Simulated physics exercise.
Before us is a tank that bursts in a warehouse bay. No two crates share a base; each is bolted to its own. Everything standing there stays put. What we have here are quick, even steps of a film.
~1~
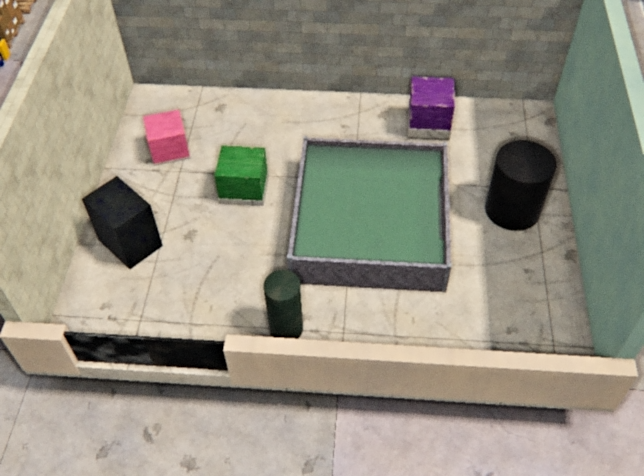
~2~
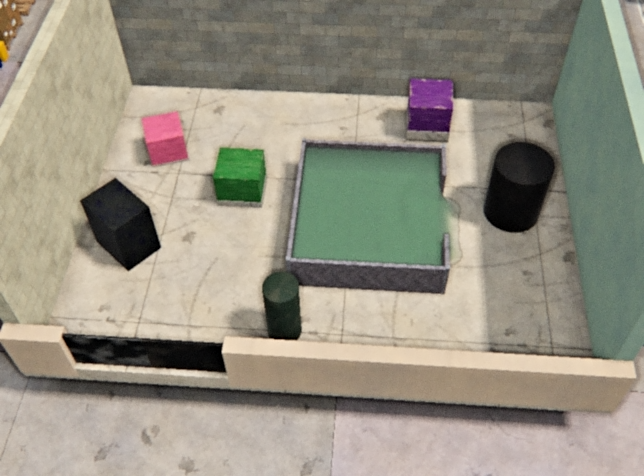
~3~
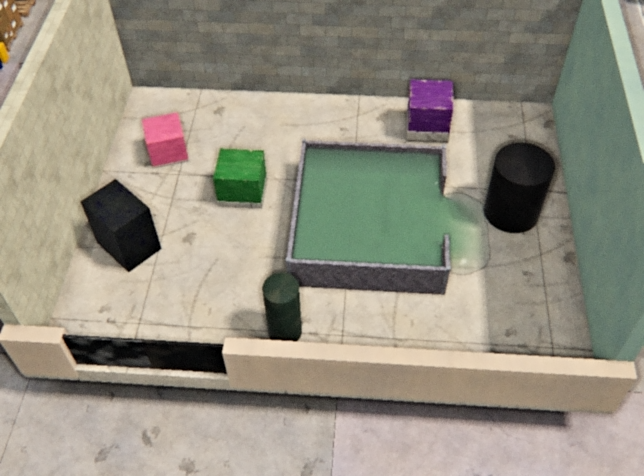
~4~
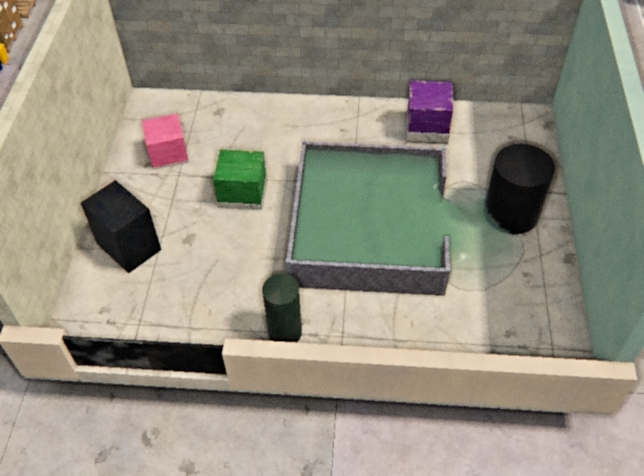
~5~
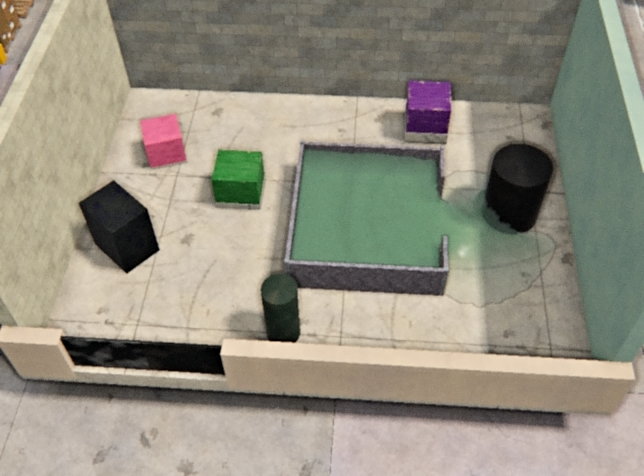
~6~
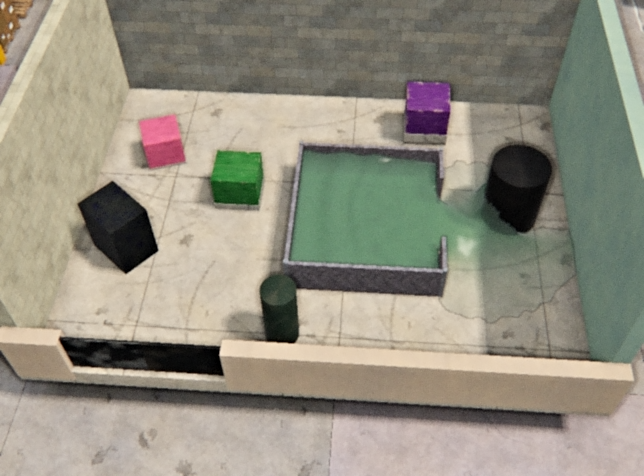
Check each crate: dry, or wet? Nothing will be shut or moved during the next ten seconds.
One by one: The pink crate is caught by the water; the purple crate is safe from the water; the green crate is safe from the water.
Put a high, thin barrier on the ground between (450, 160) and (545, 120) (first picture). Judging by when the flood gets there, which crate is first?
Looks like the purple one.
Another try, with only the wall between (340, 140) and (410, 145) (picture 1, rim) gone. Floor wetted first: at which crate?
That would be the crate marked purple.
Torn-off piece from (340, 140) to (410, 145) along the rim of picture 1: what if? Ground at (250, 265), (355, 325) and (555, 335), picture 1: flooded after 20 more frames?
In order: Spared, spared, spared.
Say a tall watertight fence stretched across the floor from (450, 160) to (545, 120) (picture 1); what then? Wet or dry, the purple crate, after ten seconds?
Looking at it, the purple one is left alone in the end.
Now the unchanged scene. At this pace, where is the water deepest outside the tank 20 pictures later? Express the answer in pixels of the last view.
Deepest spot: Near (585, 388).
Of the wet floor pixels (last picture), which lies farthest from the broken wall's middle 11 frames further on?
I'd say near (541, 106).
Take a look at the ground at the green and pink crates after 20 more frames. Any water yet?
Green: Unflooded, pink: Unflooded.
A moment on, water covers 15 % of the floor; the pink crate not reached, the purple crate water round its plinth, the green crate not reached.
Next, water covers 25 % of the floor; the pink crate not reached, the purple crate water round its plinth, the green crate not reached.
Then, water covers 45 % of the floor; the pink crate not reached, the purple crate water round its plinth, the green crate not reached.
Later, water covers 75 % of the floor; the pink crate water round its plinth, the purple crate water round its plinth, the green crate water round its plinth.
In the end, water covers 95 % of the floor; the pink crate was topped, the purple crate stayed above the water, the green crate stayed above the water.
